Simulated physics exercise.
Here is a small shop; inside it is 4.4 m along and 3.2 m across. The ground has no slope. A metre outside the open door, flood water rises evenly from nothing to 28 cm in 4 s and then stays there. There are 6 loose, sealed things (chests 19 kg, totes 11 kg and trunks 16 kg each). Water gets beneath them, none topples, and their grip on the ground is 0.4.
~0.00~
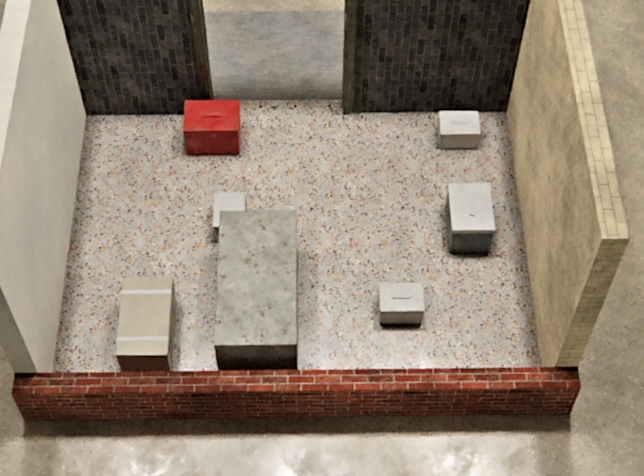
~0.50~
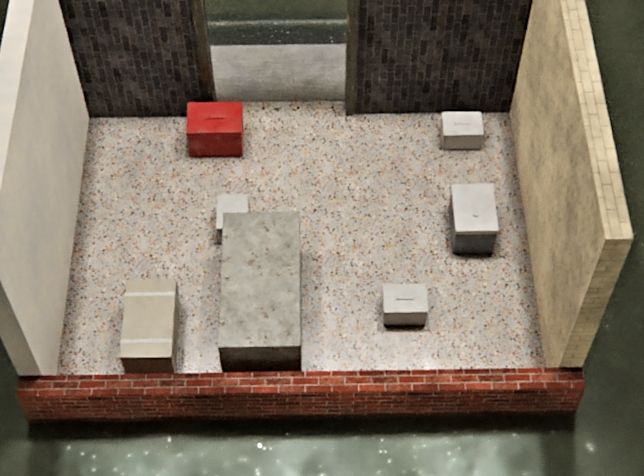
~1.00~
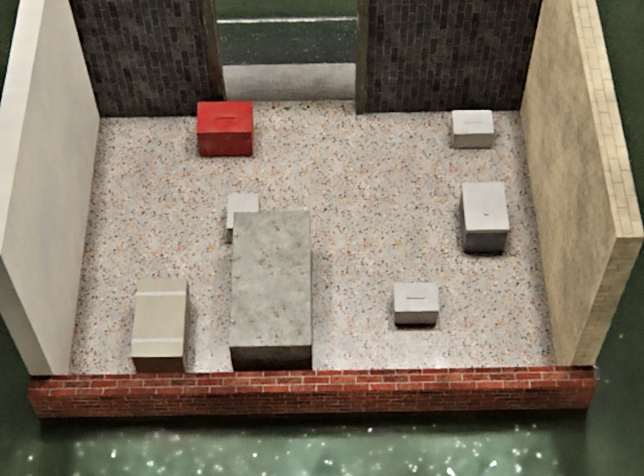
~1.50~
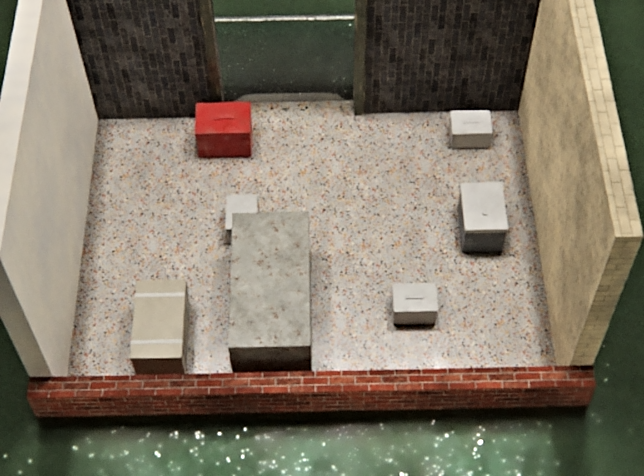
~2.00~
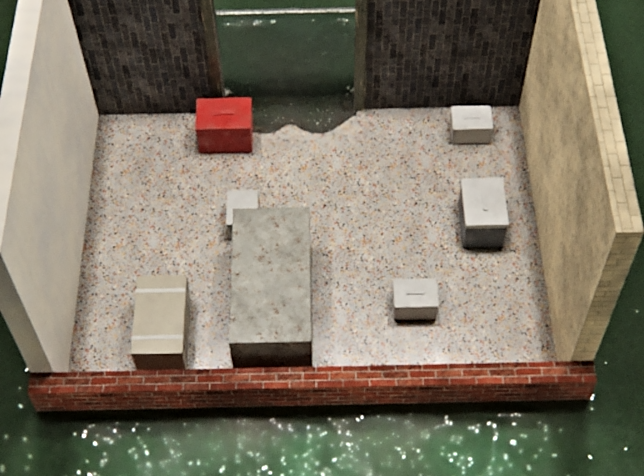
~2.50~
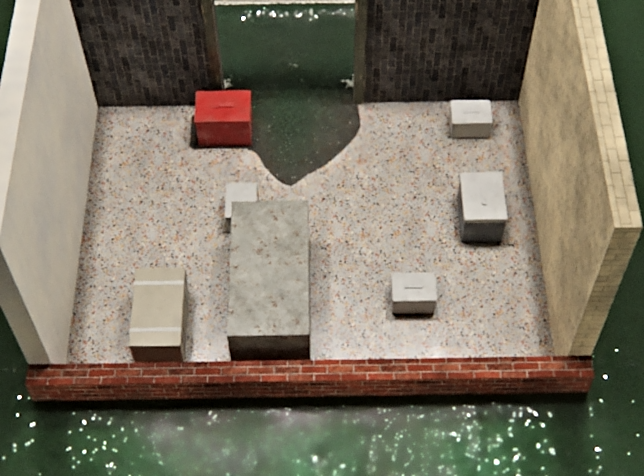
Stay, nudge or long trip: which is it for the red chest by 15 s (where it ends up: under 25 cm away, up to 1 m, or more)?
The red chest moves a short way.
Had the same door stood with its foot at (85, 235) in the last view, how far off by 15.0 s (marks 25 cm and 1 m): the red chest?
Then the red chest ends far away.
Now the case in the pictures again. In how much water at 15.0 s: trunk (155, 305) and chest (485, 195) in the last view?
About 23 and 20 cm.
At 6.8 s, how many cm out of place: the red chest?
About 100 cm.
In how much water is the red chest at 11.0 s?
Roughly 17 cm.
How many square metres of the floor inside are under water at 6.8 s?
About 12 m2.
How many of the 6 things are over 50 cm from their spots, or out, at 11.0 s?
5 of them.
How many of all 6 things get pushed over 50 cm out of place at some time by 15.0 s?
That makes 6.
After 3.5 s the red chest is near (220, 109), 0.1 m from its start, aground; 0 afloat.
After 6.8 s the red chest is near (142, 149), 0.9 m from its start, aground; 3 afloat.
After 11.0 s the red chest is near (227, 160), 0.7 m from its start, afloat; 6 afloat.
After 15.0 s the red chest is near (229, 146), 0.6 m from its start, afloat; 6 afloat.
